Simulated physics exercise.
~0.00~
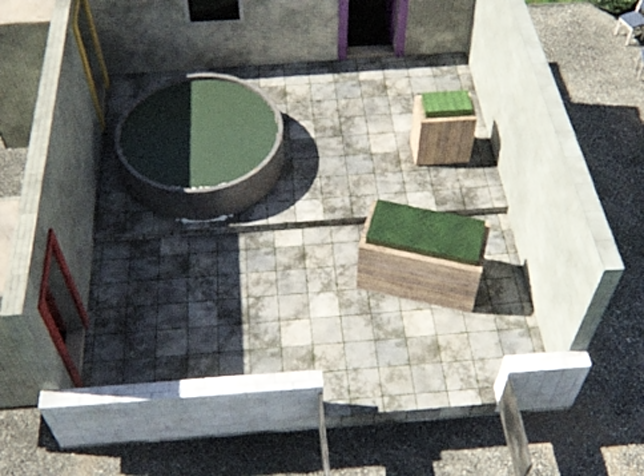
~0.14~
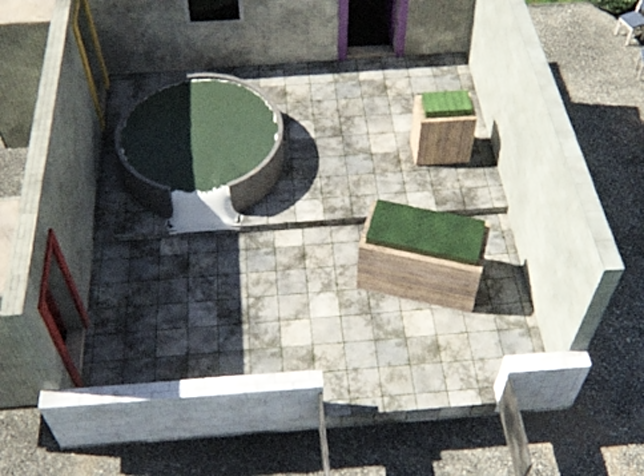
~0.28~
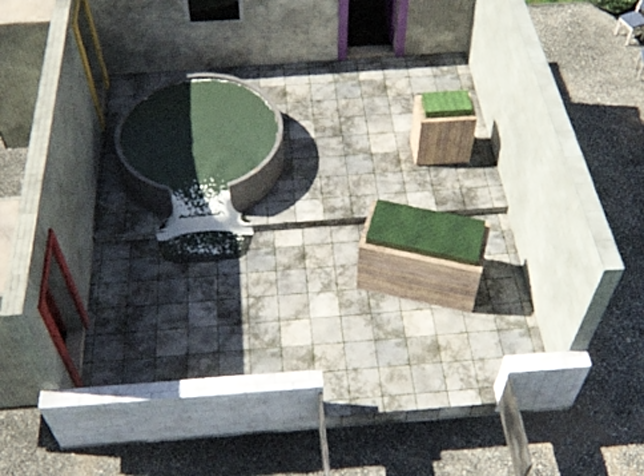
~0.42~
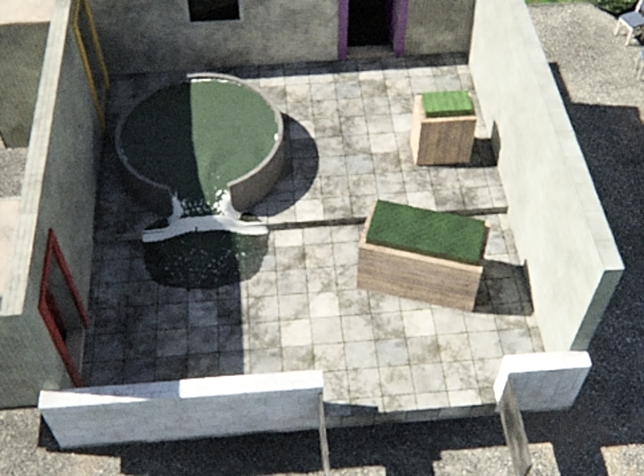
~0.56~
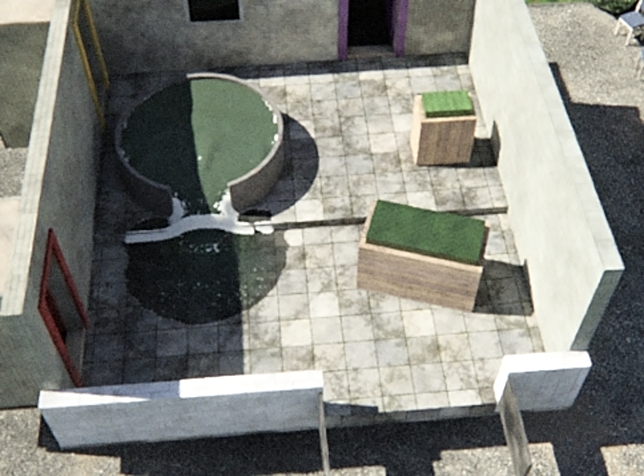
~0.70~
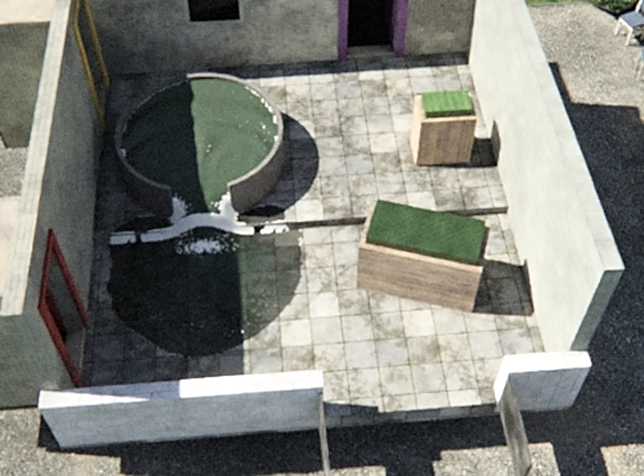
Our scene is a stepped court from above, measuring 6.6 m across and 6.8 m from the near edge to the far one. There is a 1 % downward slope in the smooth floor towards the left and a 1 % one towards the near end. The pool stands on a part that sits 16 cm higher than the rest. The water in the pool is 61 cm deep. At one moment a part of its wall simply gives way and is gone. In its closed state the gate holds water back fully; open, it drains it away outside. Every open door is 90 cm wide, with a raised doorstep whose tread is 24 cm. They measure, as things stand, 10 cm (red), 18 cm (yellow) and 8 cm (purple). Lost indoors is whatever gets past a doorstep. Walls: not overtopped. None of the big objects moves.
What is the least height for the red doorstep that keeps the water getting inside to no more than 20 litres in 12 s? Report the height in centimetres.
18 cm.
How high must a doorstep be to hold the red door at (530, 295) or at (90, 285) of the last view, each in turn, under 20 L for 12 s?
In turn: About 7.5 cm, about 13.5 cm.
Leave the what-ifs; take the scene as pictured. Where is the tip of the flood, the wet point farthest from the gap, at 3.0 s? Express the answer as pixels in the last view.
Front tip: Approx. (483, 387) px.
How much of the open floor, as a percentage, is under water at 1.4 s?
Some 30 per cent of it.
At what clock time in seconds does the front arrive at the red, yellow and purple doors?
Arrival: Red 1.1 s, yellow not within the 12 s, purple not in the 12 s.
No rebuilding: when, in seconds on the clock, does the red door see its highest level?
Peak time: About 3.0 s.
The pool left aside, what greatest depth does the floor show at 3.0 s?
Close to 32 centimetres.
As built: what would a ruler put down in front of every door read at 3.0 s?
Before red it's 22 cm, before yellow 0 cm, before purple 0 cm.
After 1.4 s water covers 30 % of the floor, deepest (30 cm) near (208, 227); 8 cm at the red door, 0 litres in over its 10 cm doorstep.
After 3.0 s water covers 35 % of the floor, deepest (32 cm) near (223, 409); 22 cm at the red door, 31 litres in over its 10 cm doorstep.
After 12.0 s water covers 50 % of the floor, deepest (16 cm) near (78, 421); 10 cm at the red door, 140 litres in over its 10 cm doorstep.
At the red door as built, the water arrived by 1.1 s and peaked near 22 cm at 3.0 s.
With a doorstep of 16 cm, 43 litres would have come in within the 12 s; with 22 cm, 6 litres. So under 20 litres takes about 18 cm.
